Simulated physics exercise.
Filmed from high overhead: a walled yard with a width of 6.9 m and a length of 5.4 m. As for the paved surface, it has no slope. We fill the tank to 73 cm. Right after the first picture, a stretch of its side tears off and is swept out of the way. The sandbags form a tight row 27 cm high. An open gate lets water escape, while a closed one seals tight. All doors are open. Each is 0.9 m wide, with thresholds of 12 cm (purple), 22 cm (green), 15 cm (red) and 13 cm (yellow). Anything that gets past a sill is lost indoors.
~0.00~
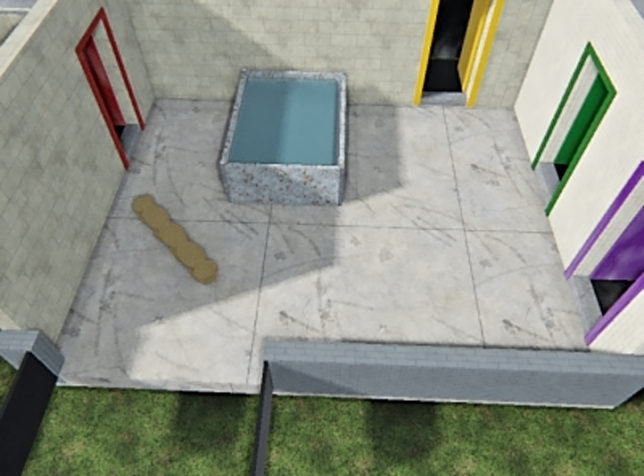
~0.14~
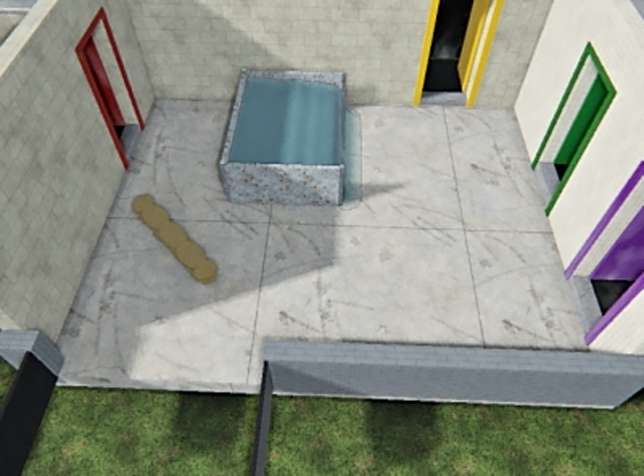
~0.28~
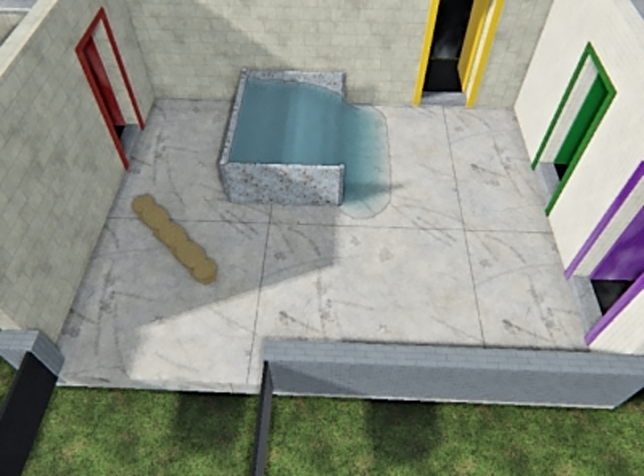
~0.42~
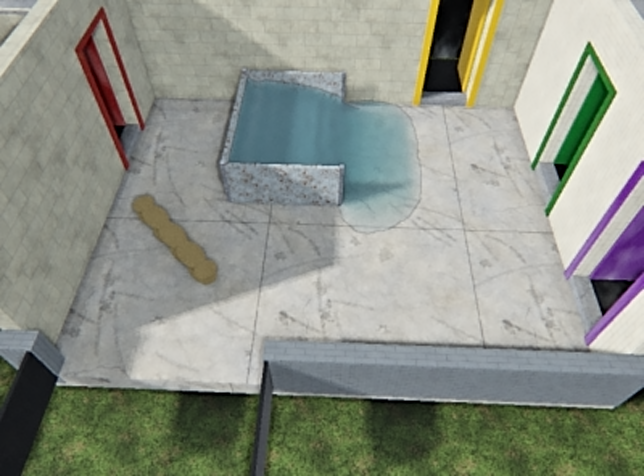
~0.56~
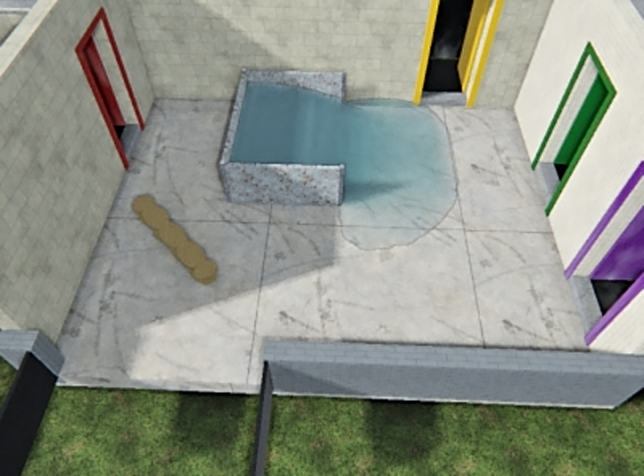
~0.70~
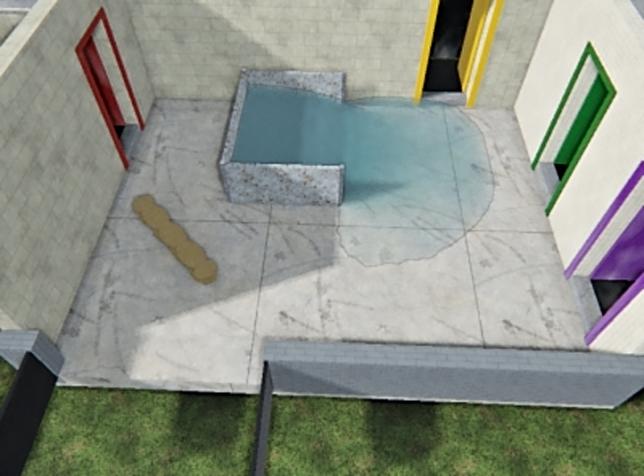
In the video, a stone tank of still water stands in a walled yard with four coloured doorways; its right side opens, and water pours out, spreading rightward and forward across the pale paved floor in a widening, rounded sheet.
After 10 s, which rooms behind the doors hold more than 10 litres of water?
Purple door: Beyond the set amount; green door: Beyond the set amount; red door: Short of the set amount; yellow door: Beyond the set amount.
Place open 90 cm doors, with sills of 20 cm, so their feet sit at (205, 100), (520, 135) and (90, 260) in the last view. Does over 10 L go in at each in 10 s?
In turn: Under, above, not over.
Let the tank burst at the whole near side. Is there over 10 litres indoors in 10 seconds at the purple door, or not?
Then purple exceeds it.
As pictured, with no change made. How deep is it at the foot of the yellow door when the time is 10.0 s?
About 3.5 centimetres.
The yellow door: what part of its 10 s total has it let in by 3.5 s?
Share by then: ~ 70 %.
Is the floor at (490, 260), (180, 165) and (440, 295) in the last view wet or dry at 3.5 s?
First spot submerged, second not yet wet, third submerged.
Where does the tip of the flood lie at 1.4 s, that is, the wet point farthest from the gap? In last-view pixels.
That would be close to (562, 271).
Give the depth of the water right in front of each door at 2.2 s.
Depths in centimetres - purple: 17, green: 37, red: 0, yellow: 15.
After 1.4 s water covers 35 % of the floor and is deepest (50 cm) near (515, 119); purple door not reached, green door 36 cm at the sill, 17 L in, red door not reached, yellow door 16 cm at the sill, 0 L in.
After 2.2 s water covers 45 % of the floor and is deepest (46 cm) near (513, 113); purple door 17 cm at the sill, 0 L in, green door 37 cm at the sill, 70 L in, red door not reached, yellow door 15 cm at the sill, 3 L in.
After 3.5 s water covers 45 % of the floor and is deepest (32 cm) near (596, 379); purple door 13 cm at the sill, 7 L in, green door 20 cm at the sill, 109 L in, red door not reached, yellow door 22 cm at the sill, 54 L in.
After 6.0 s water covers 80 % of the floor and is deepest (20 cm) near (67, 319); purple door 15 cm at the sill, 37 L in, green door 8 cm at the sill, 110 L in, red door not reached, yellow door 9 cm at the sill, 76 L in.
After 10.0 s water covers 95 % of the floor and is deepest (14 cm) near (246, 111); purple door 7 cm at the sill, 43 L in, green door 7 cm at the sill, 110 L in, red door 8 cm at the sill, 0 L in, yellow door 4 cm at the sill, 76 L in.
